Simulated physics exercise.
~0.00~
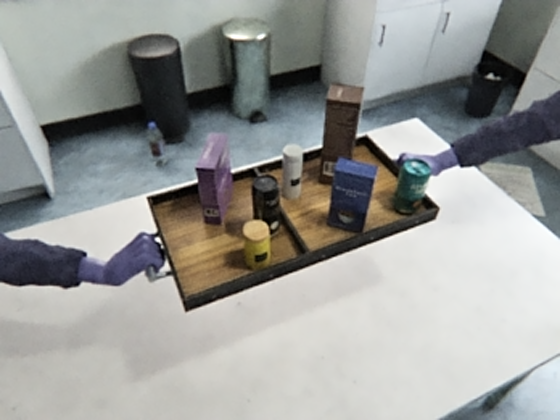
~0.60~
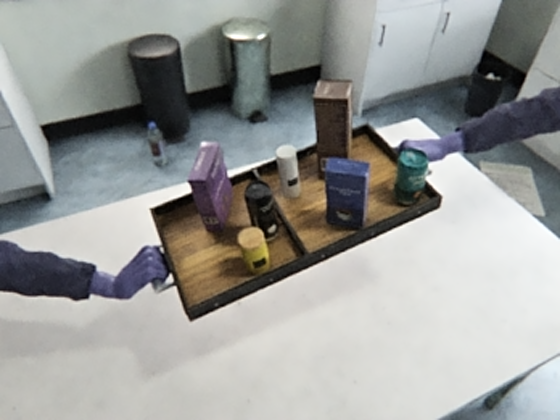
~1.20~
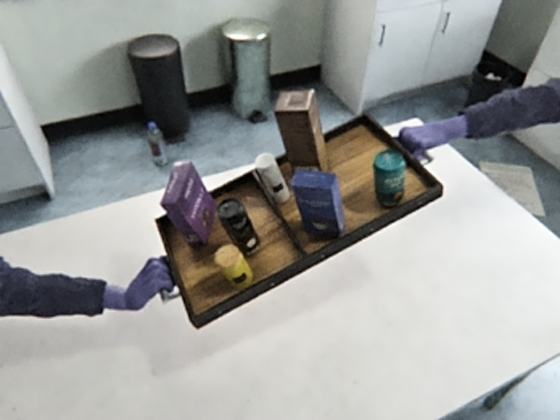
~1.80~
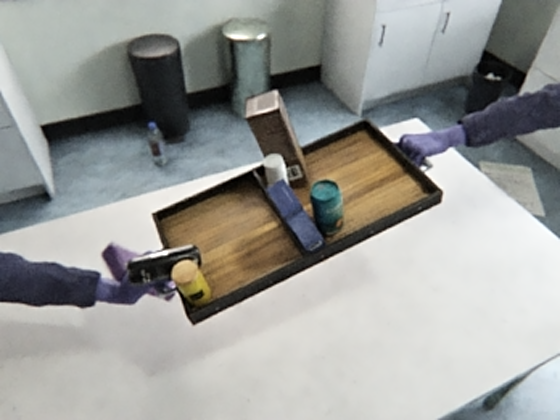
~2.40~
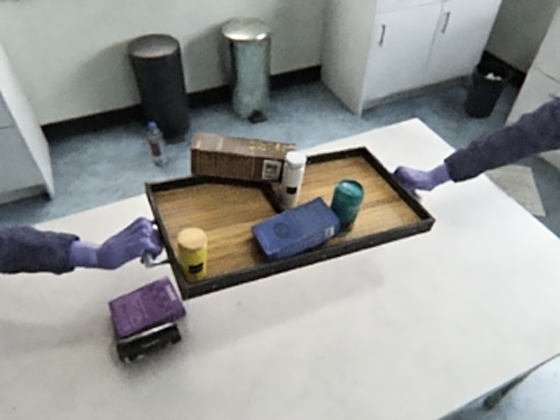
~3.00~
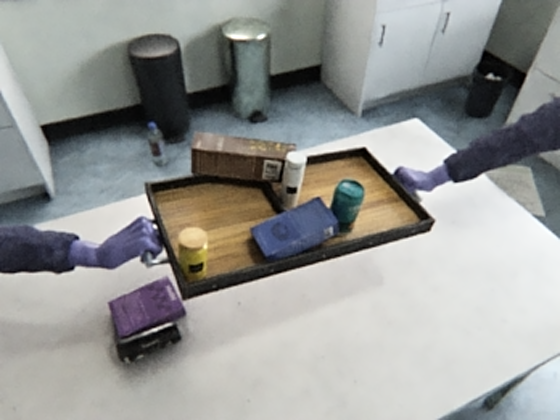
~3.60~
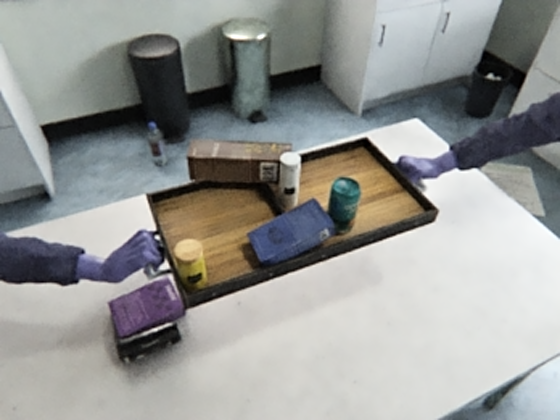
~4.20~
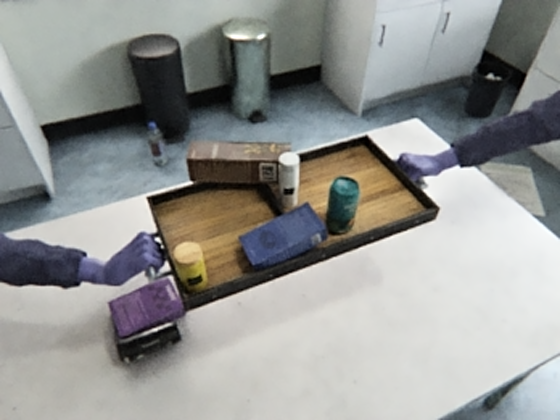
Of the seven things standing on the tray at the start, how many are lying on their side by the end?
Four of them end on their side. The brown carton and blue packet lie on the tray, and the purple packet and black can lie off it on the table.
